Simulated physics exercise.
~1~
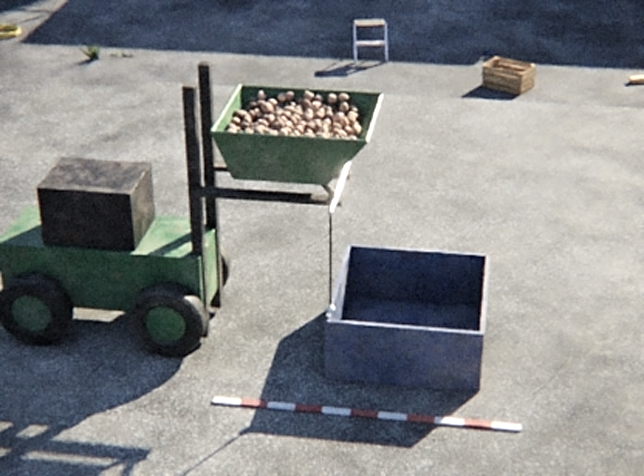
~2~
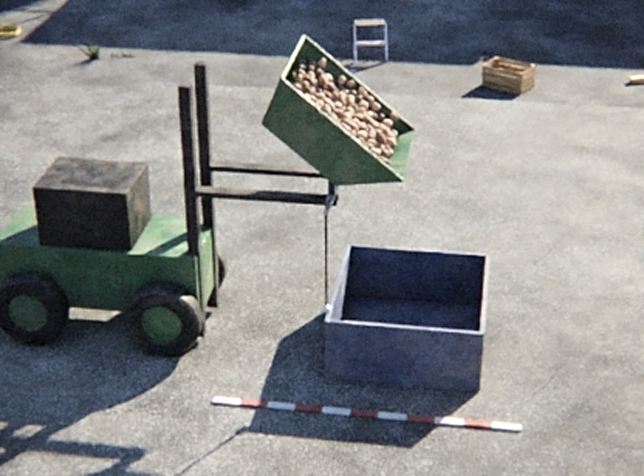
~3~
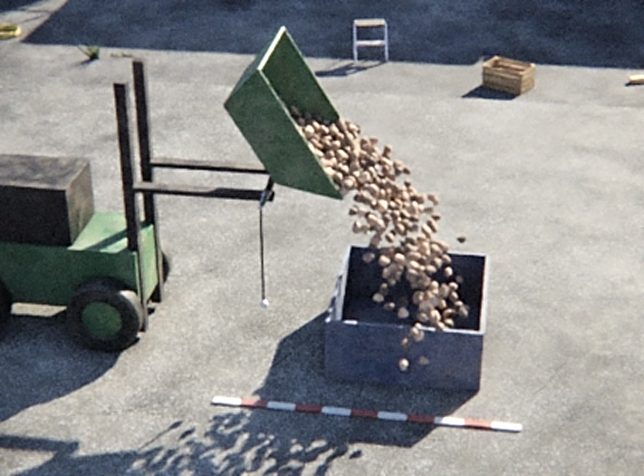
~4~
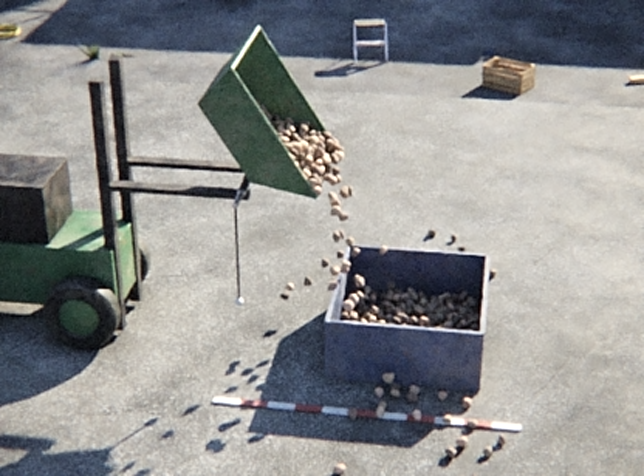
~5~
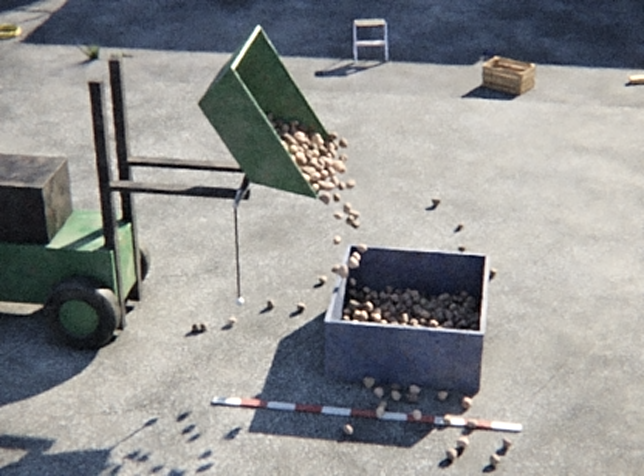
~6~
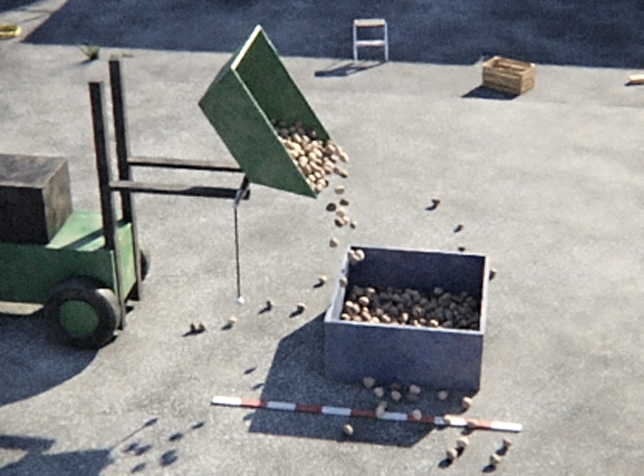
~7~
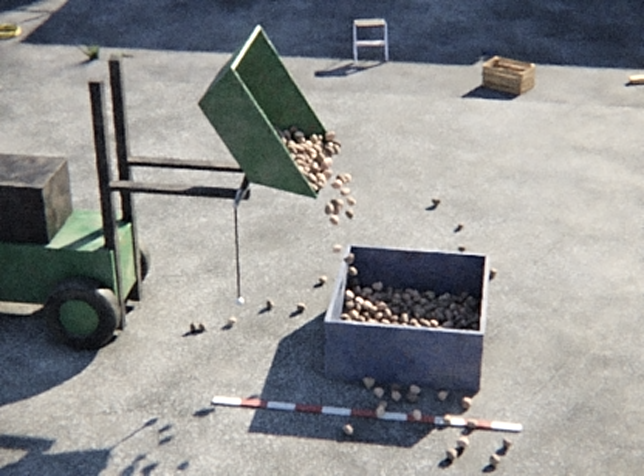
A green forklift holds up a skip full of round, brownish stones beside an open blue-grey bin, with a red and white striped staff lying in front. The skip tips to the right, and the stones slide toward its lower edge. As the forklift backs away to the left, the skip tilts more steeply and the stones pour out in a thick stream into the bin. Some miss and scatter over the ground around it. The flow thins to a trickle, leaving most stones in the bin, some still in the tilted skip and a few on the pavement.
